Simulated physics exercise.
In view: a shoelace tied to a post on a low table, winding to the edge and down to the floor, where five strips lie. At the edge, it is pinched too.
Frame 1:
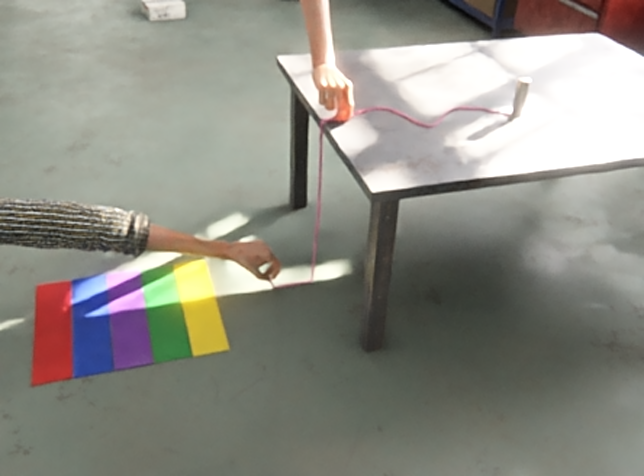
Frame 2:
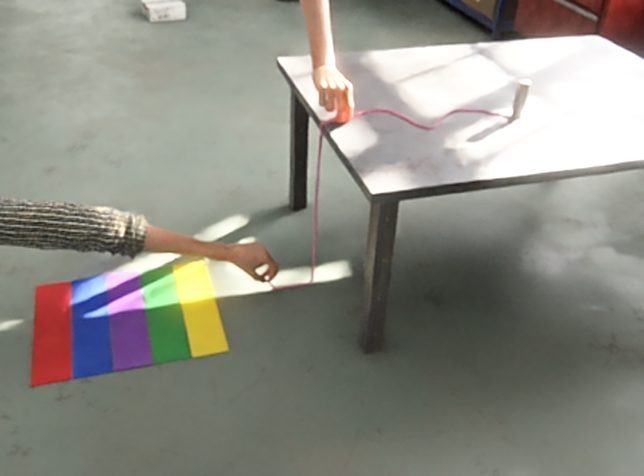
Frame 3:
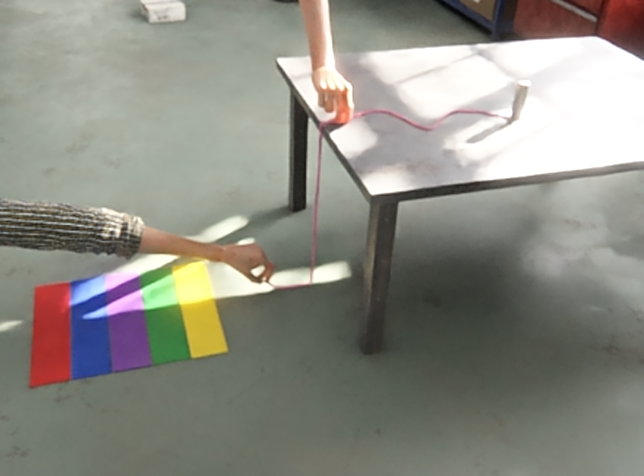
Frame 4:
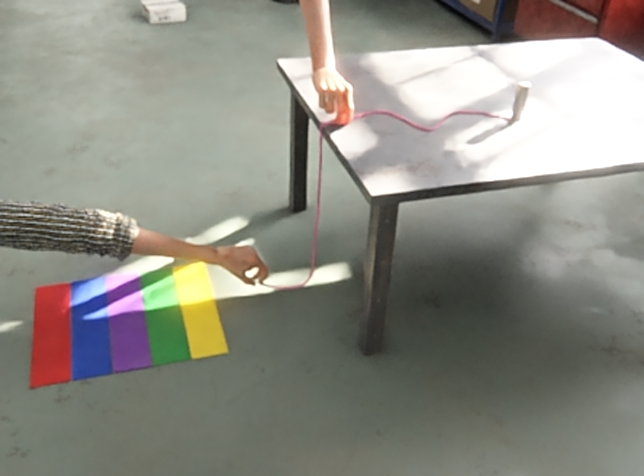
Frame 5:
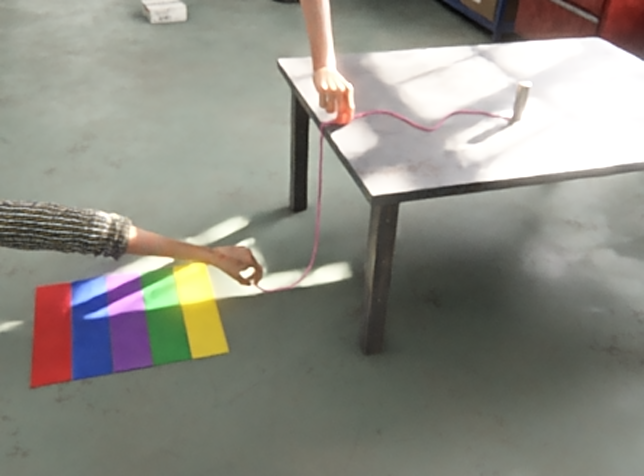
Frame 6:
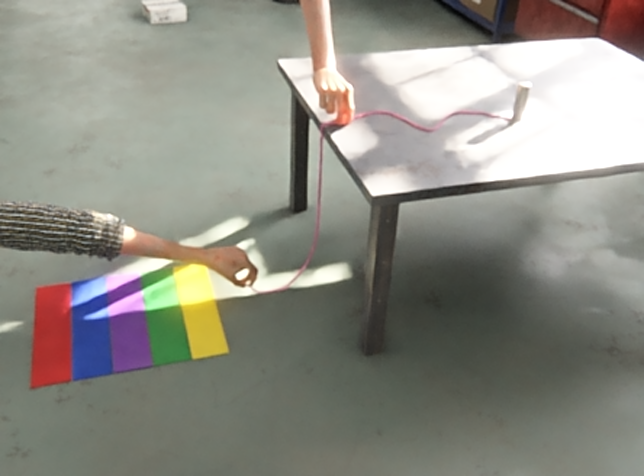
A hand near the floor drawing a red cord slightly left beside coloured strips, while another hand pins it at a table's edge.
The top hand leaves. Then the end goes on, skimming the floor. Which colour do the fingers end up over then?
They end up over the blue strip.
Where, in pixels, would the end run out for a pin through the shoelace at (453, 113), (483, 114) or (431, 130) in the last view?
Expect roughly (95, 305) for the first, (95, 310) for the second and (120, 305) for the third.
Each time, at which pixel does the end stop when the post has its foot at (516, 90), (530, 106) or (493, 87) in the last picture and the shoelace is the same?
Taking the tries in turn, you get (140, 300), (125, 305) and (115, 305).
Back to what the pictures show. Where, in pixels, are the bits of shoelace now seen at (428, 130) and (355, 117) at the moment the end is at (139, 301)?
They sit at (398, 121) and (319, 143), in that order.
Soon after, end near (139, 301); over purple.
Then, end near (105, 306); over blue.
At full stretch, end near (85, 309); over blue. It halts on the blue strip.
